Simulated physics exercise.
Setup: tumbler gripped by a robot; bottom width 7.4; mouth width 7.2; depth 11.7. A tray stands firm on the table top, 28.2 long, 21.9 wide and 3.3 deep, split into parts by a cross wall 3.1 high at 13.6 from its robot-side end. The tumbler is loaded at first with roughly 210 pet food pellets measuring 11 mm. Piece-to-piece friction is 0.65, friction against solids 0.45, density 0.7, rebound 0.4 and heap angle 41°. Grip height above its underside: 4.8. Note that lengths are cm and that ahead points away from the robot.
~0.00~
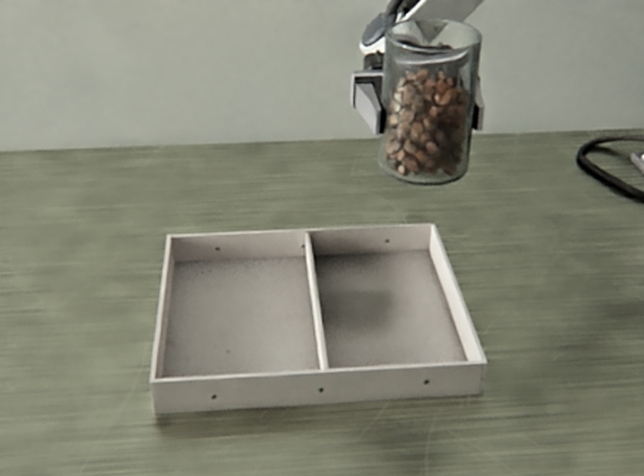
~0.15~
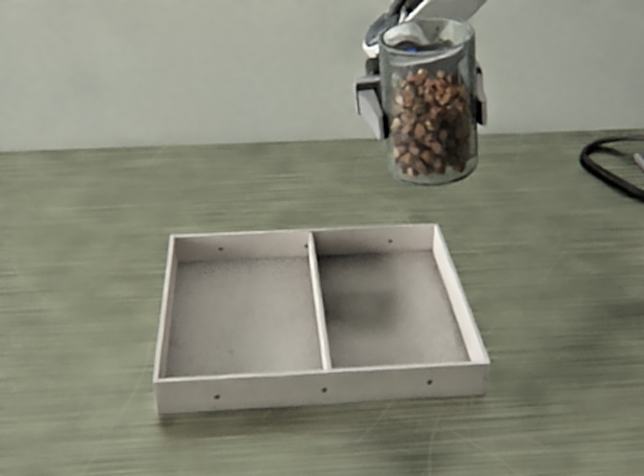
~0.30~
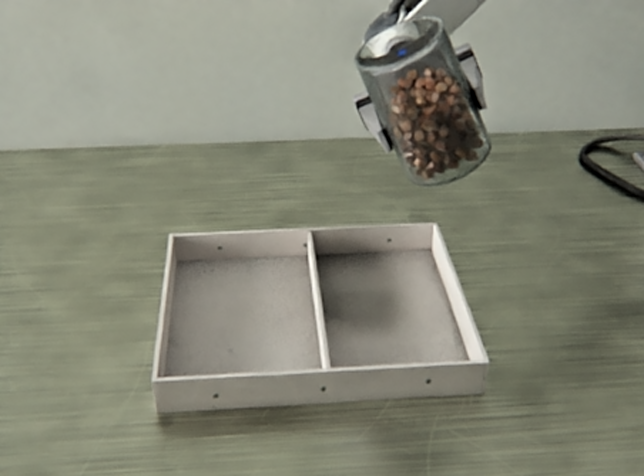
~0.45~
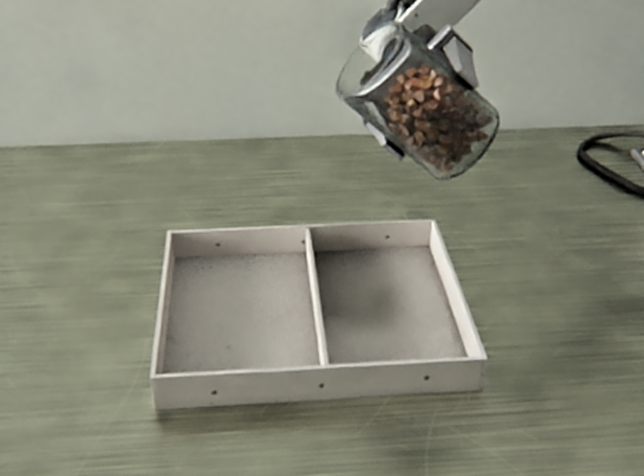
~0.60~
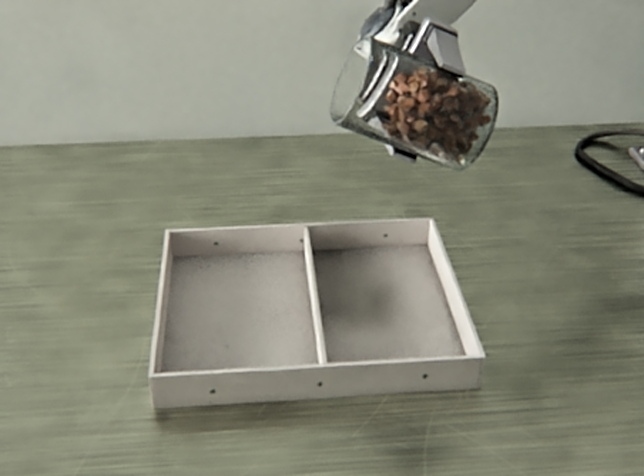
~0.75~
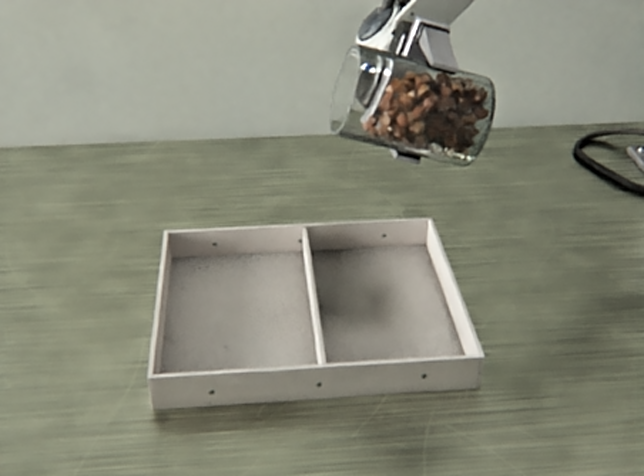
A robot gripper tilts a clear tumbler of brown pellets leftward above a divided tray.
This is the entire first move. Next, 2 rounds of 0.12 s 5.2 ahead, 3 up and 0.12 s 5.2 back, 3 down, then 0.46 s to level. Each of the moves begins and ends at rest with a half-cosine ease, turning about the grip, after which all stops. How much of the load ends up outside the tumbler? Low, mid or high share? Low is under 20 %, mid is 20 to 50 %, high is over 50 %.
A high share.
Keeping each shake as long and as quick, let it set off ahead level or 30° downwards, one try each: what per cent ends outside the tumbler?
Near 35 and 5 percent respectively.
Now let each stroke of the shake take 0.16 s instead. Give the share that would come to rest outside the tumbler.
Roughly 25 percent then.
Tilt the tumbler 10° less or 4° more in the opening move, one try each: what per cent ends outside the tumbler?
First try around 40 %, second around 75 %.
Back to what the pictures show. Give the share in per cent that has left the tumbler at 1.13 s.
About 40 per cent by then.
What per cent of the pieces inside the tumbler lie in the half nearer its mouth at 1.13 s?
Near 45 in a hundred.
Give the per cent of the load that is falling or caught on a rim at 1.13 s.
Around 3 per cent of the load.
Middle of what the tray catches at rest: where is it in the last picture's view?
Near (237, 314).
After 1.13 s, tilted 73° forward, highest piece 26 above the table; 122 in the tumbler, 72 in the far-side part, 6 in the robot-side part, 6 in flight or on a rim.
After 1.50 s, tilted 26° forward, highest piece 26 above the table; 112 in the far-side part, 81 in the tumbler, 11 in the robot-side part, 2 on the table or floor.
After 1.89 s, level, highest piece 22 above the table; 112 in the far-side part, 81 in the tumbler, 11 in the robot-side part, 2 on the table or floor.
After 2.94 s, level, highest piece 22 above the table; 112 in the far-side part, 81 in the tumbler, 11 in the robot-side part, 2 on the table or floor.
In the end, 112 in the far-side part, 81 in the tumbler, 11 in the robot-side part, 2 on the table or floor. That is 61 % outside the tumbler.
